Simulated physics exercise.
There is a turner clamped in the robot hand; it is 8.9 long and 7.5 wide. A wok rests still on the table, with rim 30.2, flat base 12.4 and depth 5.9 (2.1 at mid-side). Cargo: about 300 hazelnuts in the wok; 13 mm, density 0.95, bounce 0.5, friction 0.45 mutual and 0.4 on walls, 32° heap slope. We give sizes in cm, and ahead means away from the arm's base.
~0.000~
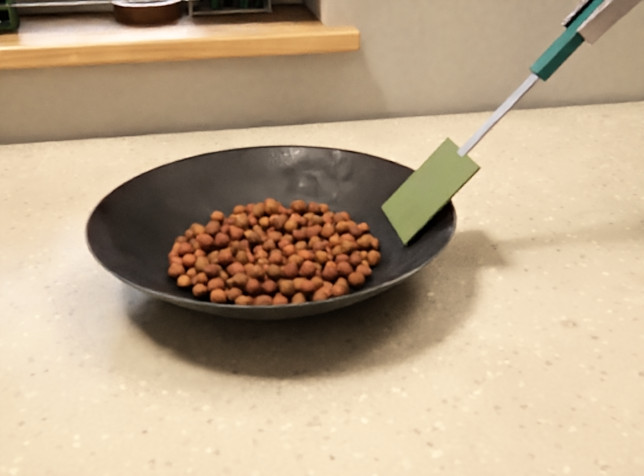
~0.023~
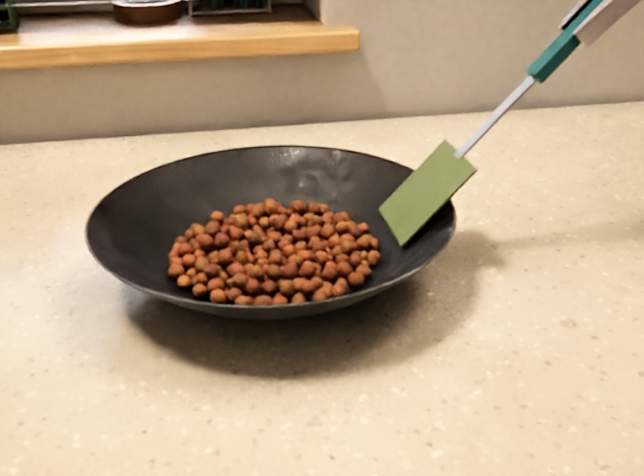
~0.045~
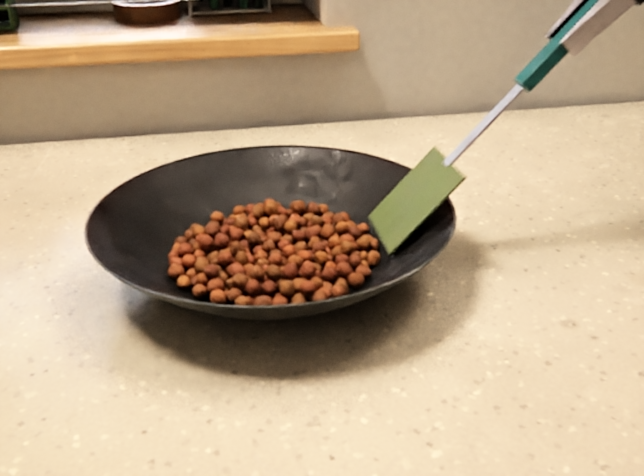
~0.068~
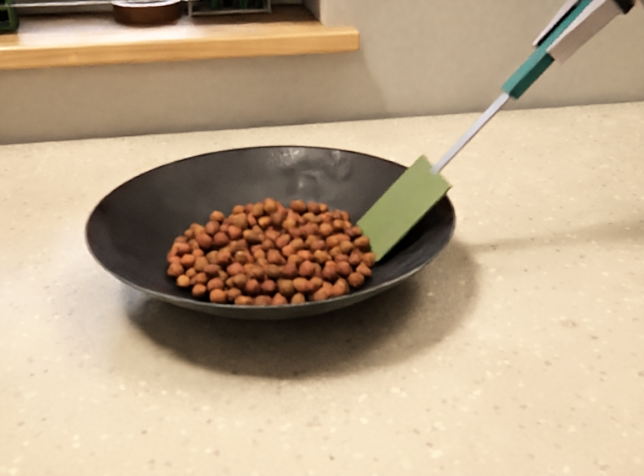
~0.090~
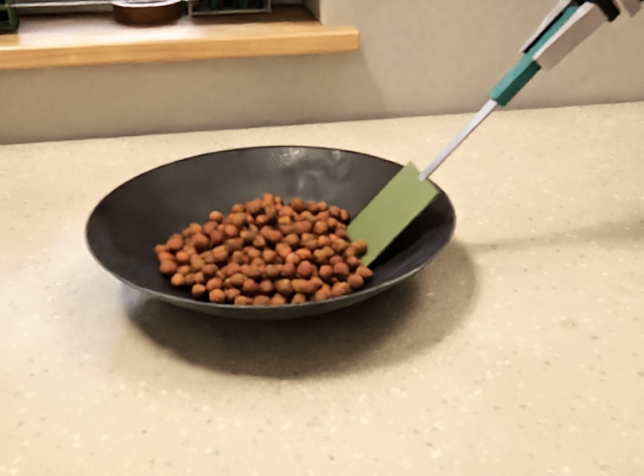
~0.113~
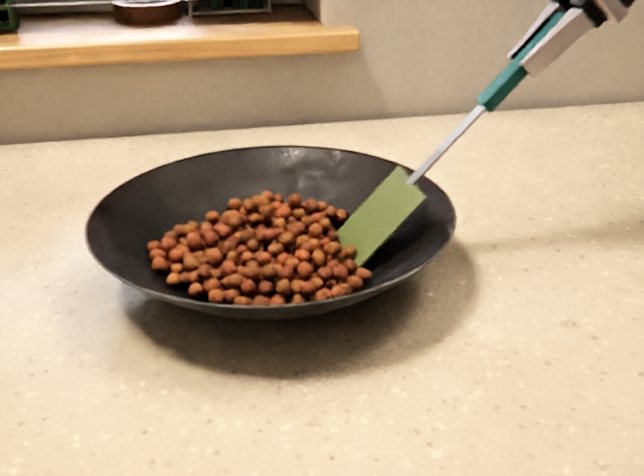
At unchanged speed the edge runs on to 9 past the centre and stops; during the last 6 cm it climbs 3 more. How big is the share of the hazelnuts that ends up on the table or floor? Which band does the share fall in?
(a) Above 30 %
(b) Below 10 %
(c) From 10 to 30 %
Below 10 %.
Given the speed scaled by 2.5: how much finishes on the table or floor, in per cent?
Around 25 percent would finish on the table or floor.
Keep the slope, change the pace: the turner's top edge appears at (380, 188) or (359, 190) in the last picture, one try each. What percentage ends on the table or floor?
Roughly 15 and 25 percent.
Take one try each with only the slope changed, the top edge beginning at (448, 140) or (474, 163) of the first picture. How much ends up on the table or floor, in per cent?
Some 5 and 0 per cent.
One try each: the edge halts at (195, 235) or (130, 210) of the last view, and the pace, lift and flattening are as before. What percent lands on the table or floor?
Roughly 0 and 20 per cent.
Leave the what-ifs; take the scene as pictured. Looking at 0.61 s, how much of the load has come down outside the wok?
Estimate: About 0 percent.
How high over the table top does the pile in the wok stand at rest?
Peak at rest, approximately 6.5 centimetres.
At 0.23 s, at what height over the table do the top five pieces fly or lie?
They are some 4 cm up.
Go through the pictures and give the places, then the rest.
The first frame shows turner top edge at (464, 151), sloping 47°; upper third of the load around (276, 242), from x 175 to 375, top at y 205; 302 in the wok.
The second frame shows turner top edge at (461, 153), sloping 47°; upper third of the load around (276, 242), from x 175 to 375, top at y 205.
The third frame shows turner top edge at (449, 161), sloping 47°; upper third of the load around (275, 242), from x 175 to 375, top at y 205.
The fourth frame shows turner top edge at (437, 169), sloping 47°; upper third of the load around (276, 242), from x 175 to 370, top at y 205.
The fifth frame shows turner top edge at (425, 176), sloping 47°; upper third of the load around (269, 243), from x 160 to 365, top at y 200.
The sixth frame shows turner top edge at (412, 181), sloping 47°; upper third of the load around (263, 240), from x 155 to 365, top at y 195; 302 in the wok.
By 0.23 s, sloping 47°, highest piece 4 above the table; 302 in the wok.
By 0.35 s, sloping 47°, highest piece 6 above the table; 302 in the wok.
By 0.61 s, sloping 47°, highest piece 7 above the table; 291 in the wok, 5 on the table or floor, 6 on the blade or in flight.
By 1.66 s, sloping 47°, highest piece 6 above the table; 291 in the wok, 11 on the table or floor.
Final count, 291 in the wok, 11 on the table or floor. That is 4 % on the table or floor.
